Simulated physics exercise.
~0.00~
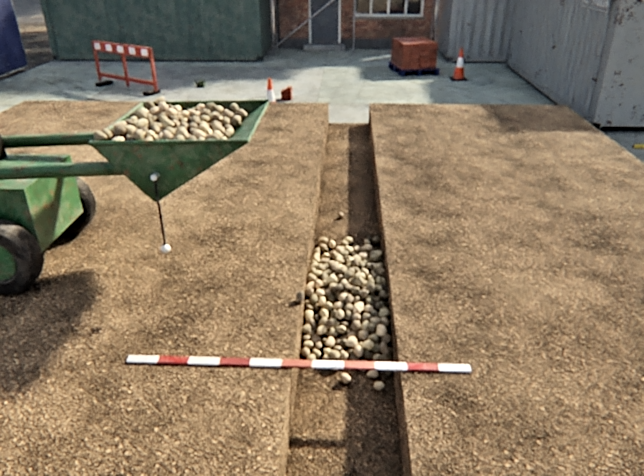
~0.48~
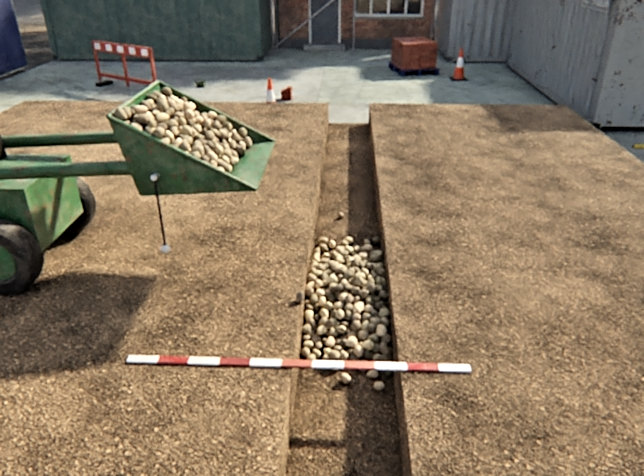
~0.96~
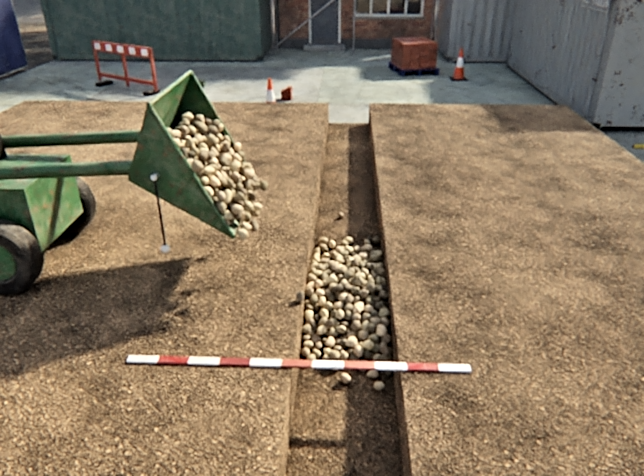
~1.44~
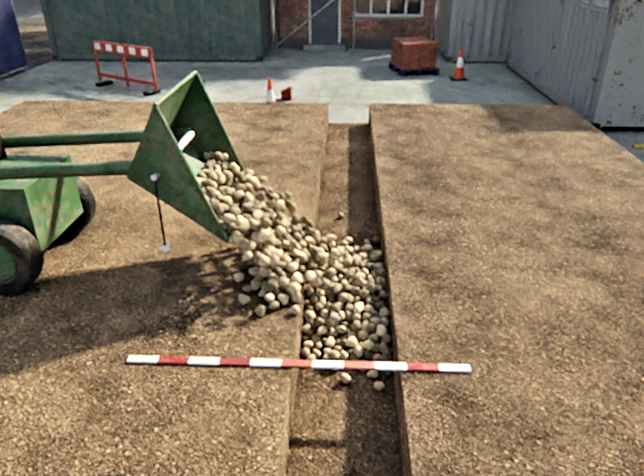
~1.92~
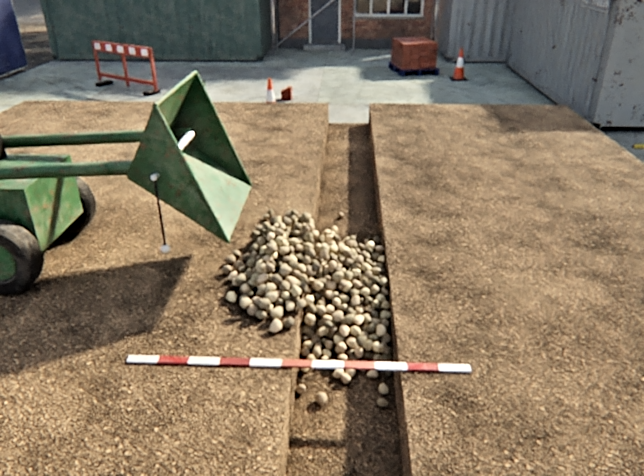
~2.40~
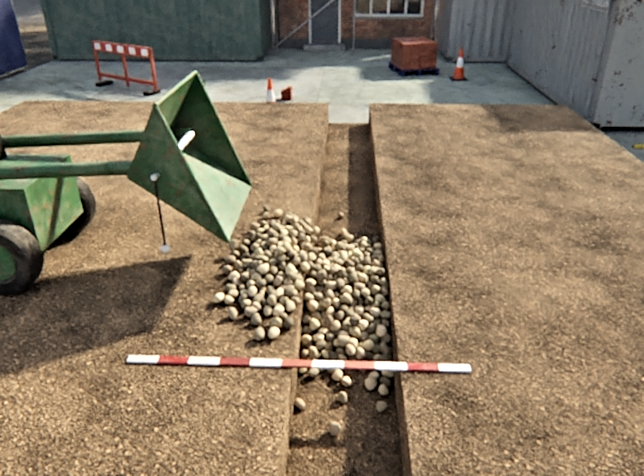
In the video, a green loader bucket full of rounded stones tips forward beside a trench already holding a pile, and the stones pour out, some spilling into the trench and others heaping on its left edge, while the emptied bucket stays tilted.
